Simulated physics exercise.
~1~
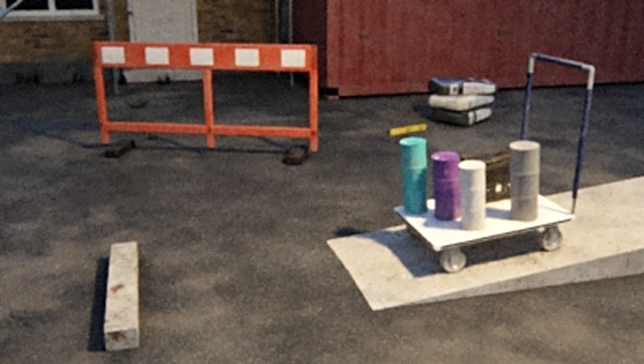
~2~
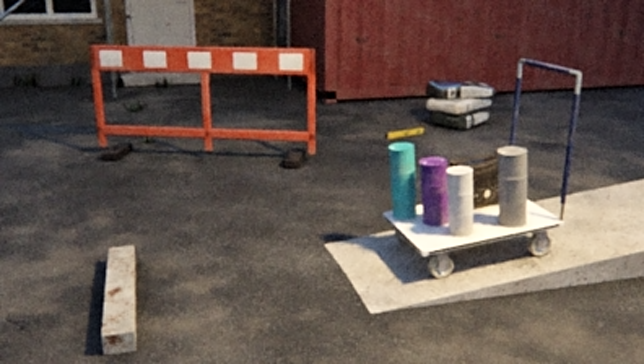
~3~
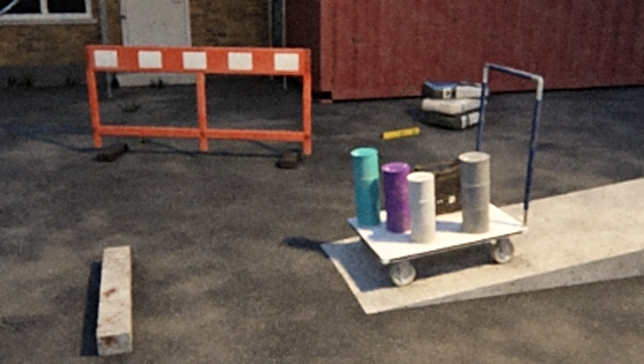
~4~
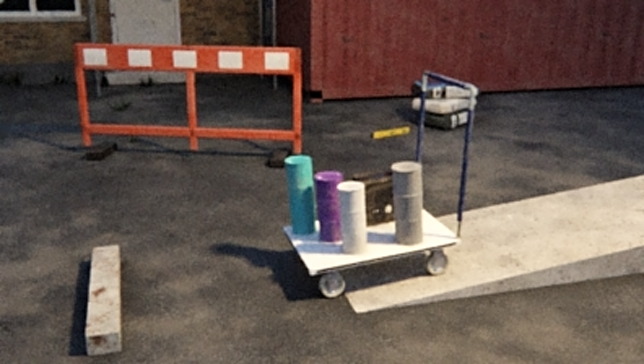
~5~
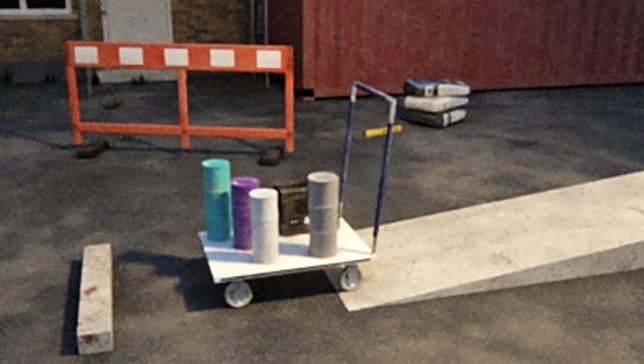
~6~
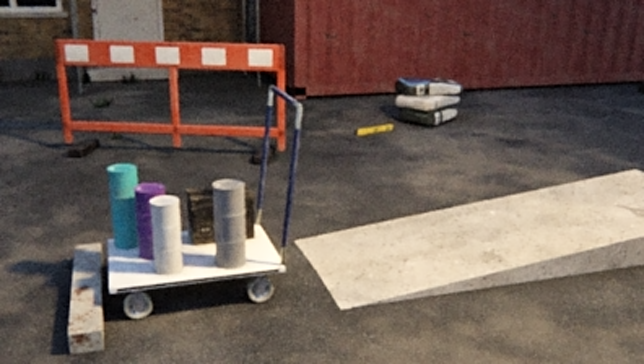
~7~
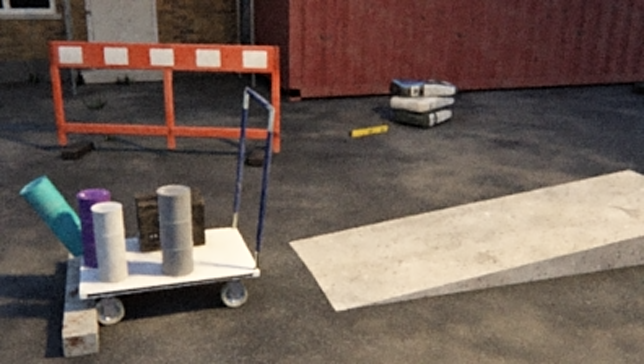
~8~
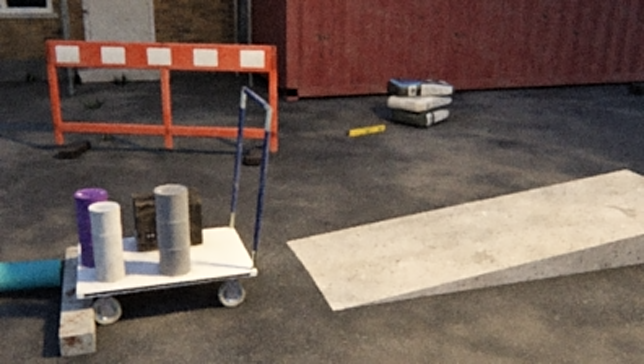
We see a trolley carrying turquoise, purple, white and grey canisters and a dark box roll left down a ramp and across level ground to a kerb, where it stops; the turquoise canister tips over the front edge and ends lying on its side, while the others stay upright aboard.
